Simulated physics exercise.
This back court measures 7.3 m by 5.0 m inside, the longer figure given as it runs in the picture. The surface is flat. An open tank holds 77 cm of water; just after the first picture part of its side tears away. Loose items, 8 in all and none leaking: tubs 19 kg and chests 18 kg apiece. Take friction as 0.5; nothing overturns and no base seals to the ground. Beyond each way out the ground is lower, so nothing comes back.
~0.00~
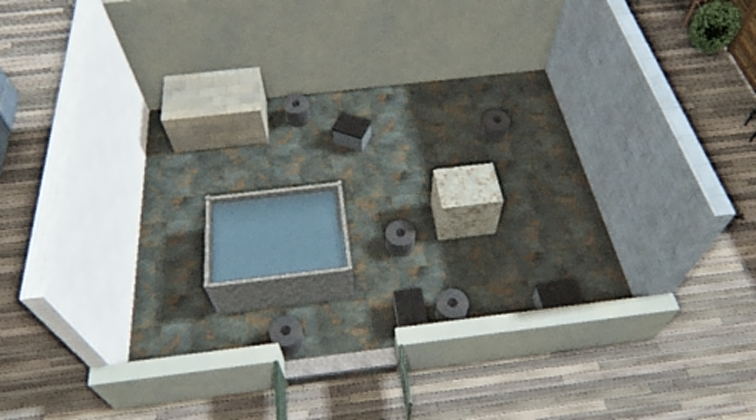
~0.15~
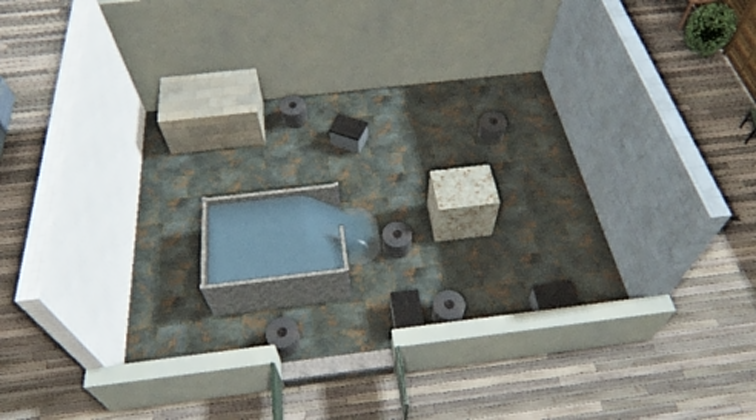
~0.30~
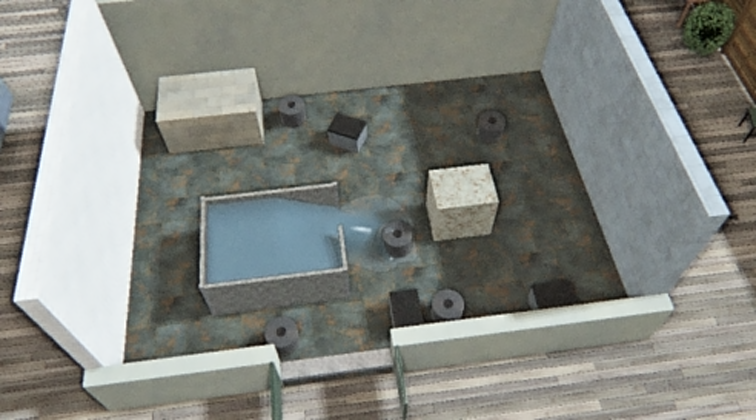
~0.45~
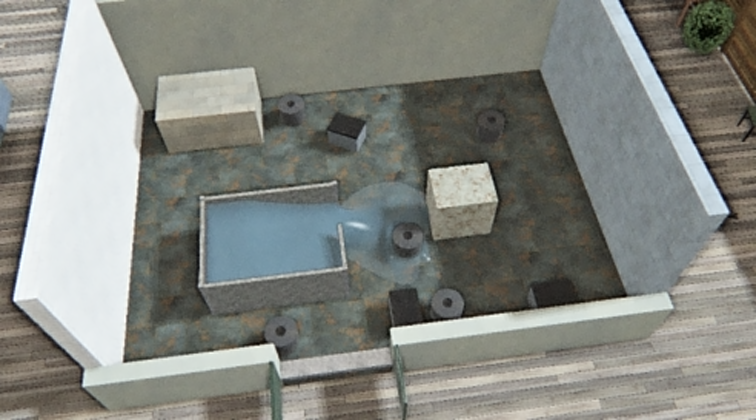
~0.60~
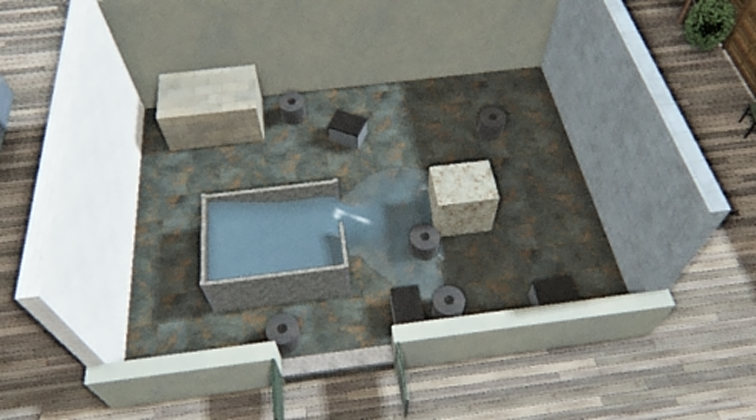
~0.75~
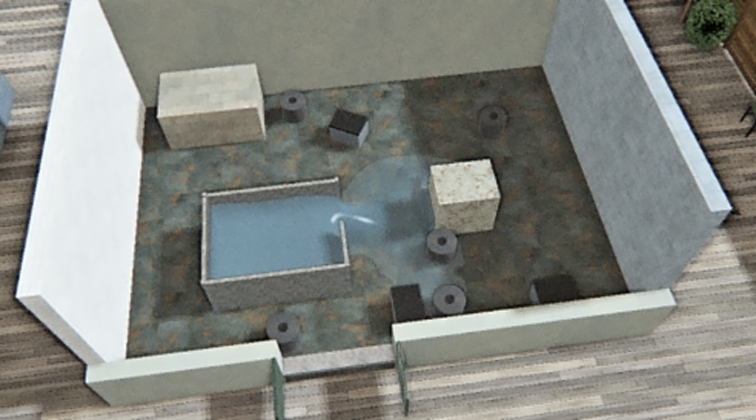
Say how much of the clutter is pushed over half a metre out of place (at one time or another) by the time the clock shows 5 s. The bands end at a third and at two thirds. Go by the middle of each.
That comes to one to two thirds.
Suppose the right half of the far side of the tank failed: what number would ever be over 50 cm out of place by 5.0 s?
Then 3.
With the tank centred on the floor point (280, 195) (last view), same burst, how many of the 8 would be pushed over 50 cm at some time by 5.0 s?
In that case 3 of them.
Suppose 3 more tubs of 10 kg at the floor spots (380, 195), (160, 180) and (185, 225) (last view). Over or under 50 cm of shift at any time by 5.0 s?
In that order: Over, under, short of it.
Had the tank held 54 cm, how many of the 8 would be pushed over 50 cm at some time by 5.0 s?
In that case 2 of them.
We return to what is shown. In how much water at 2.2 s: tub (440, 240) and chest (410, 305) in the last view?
About 10 and 5 cm.
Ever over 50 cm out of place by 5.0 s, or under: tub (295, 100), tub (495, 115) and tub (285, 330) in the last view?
In that order: Short of it, past it, less.
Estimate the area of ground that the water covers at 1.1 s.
Roughly 9.5 m2.
After 1.1 s 1 of 8 are over 50 cm from their spots; 0 afloat.
After 2.2 s 2 of 8 are over 50 cm from their spots; 0 afloat.
After 3.5 s 3 of 8 are over 50 cm from their spots; 1 afloat.
After 5.0 s 3 of 8 are over 50 cm from their spots, and 3 have been at some point; 1 afloat.
